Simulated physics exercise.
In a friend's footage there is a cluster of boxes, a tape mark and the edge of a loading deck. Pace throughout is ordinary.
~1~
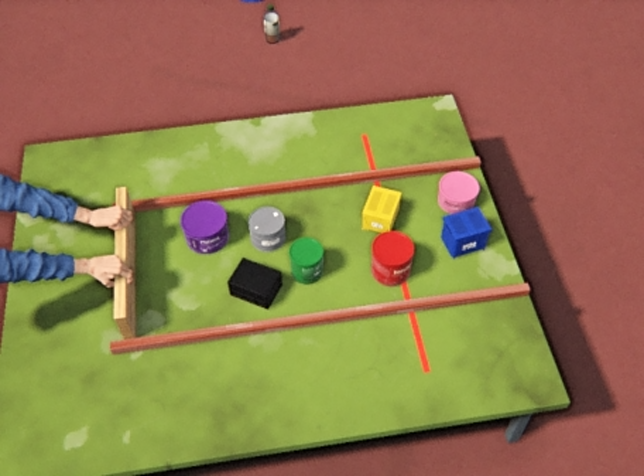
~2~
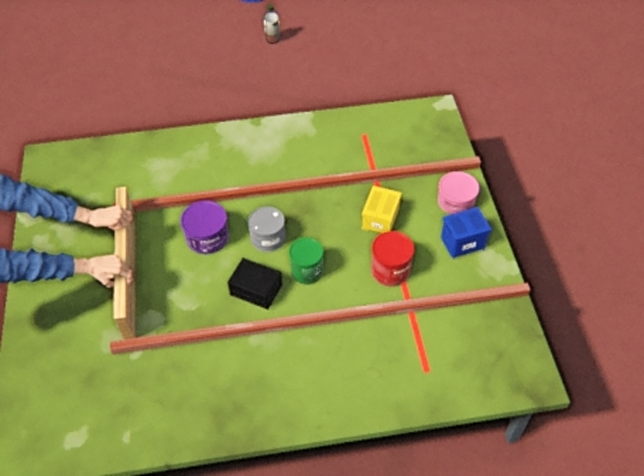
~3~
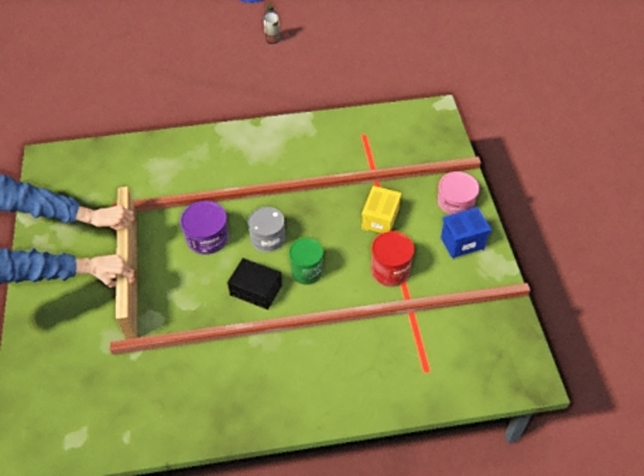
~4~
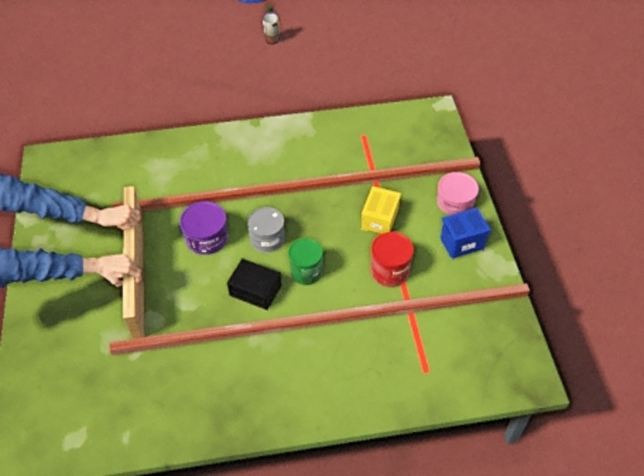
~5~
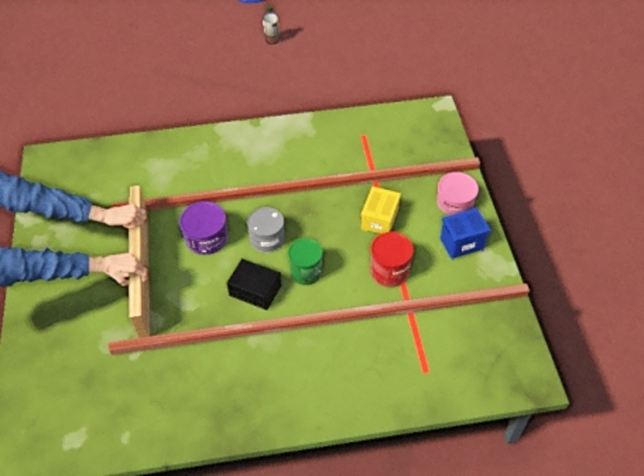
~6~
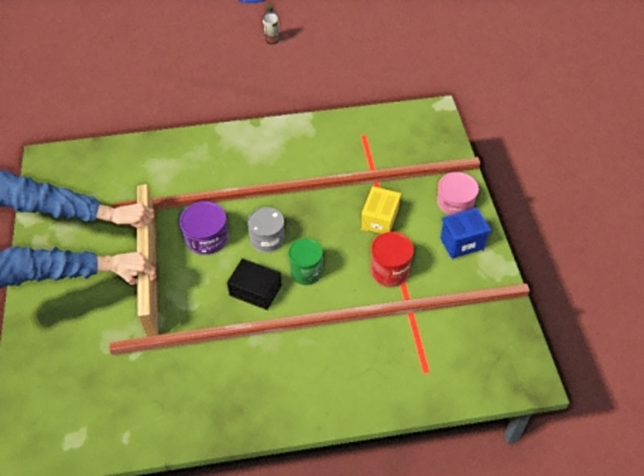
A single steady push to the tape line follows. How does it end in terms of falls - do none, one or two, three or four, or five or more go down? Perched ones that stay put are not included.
Seems the ones that don't stay up number none, for sure.
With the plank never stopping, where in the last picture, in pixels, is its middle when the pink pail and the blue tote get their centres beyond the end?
Near (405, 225) in the first case, near (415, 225) in the other.
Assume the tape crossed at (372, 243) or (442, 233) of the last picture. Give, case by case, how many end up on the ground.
The counts would come to 0 and 3.
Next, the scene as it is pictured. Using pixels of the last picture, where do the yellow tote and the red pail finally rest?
First at (450, 201); second at (452, 251).
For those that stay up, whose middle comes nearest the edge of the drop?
Pink pail.
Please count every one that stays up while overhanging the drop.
Counting them gives 1.
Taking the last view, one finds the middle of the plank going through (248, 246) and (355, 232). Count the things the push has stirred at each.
I count 3 first and 6 after.
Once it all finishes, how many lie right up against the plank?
It adds up to 3.
Soon after, none off yet; pink pail at rest near (457, 194); blue tote at rest near (464, 234); yellow tote at rest near (381, 212).
Then, none off yet; pink pail at rest near (457, 194); blue tote at rest near (464, 234); yellow tote moved a little near (396, 207).
At rest, the number that fall off is zero.
